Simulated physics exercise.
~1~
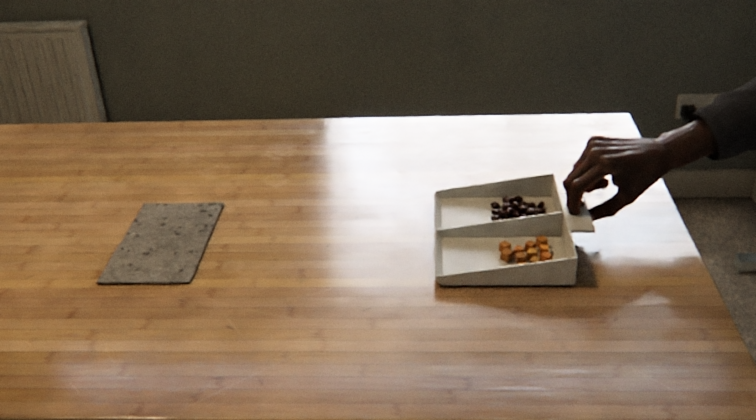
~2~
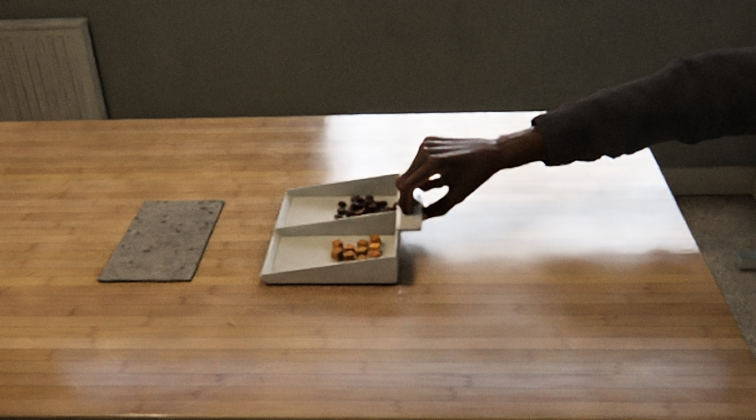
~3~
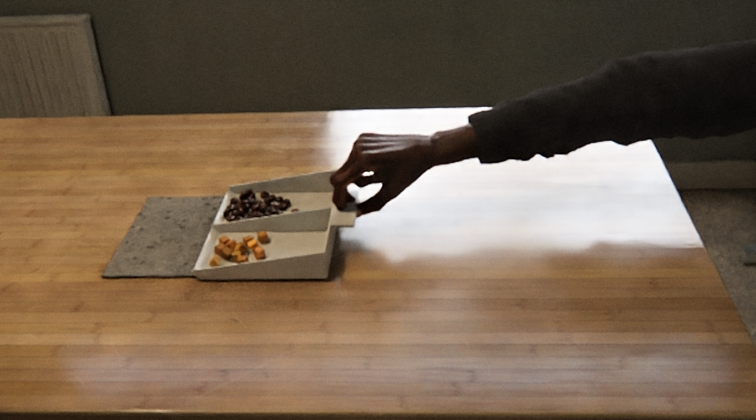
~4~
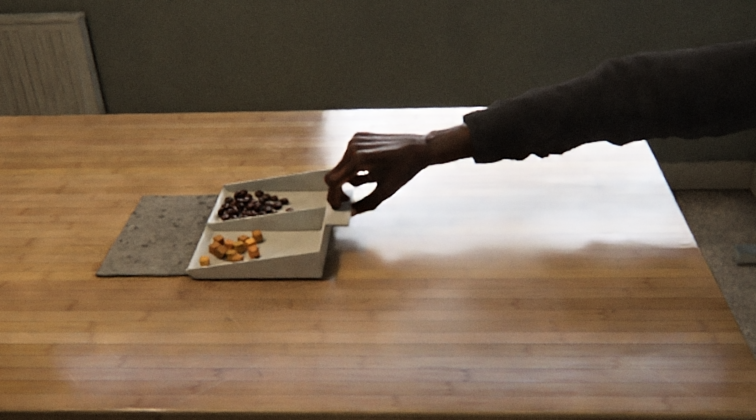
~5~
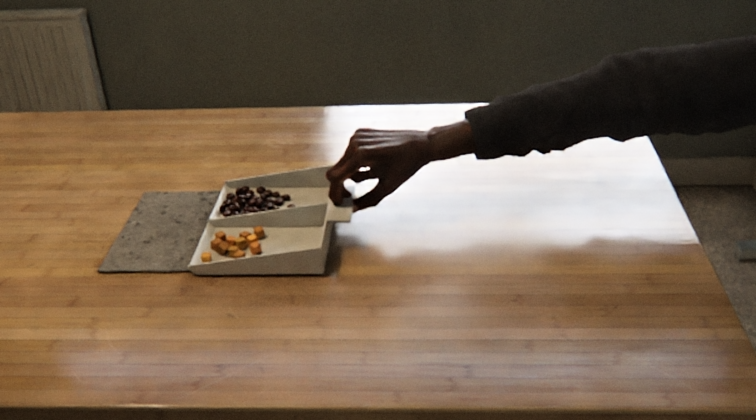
A hand slides a divided tray of small pieces left until it stops at a grey slab.
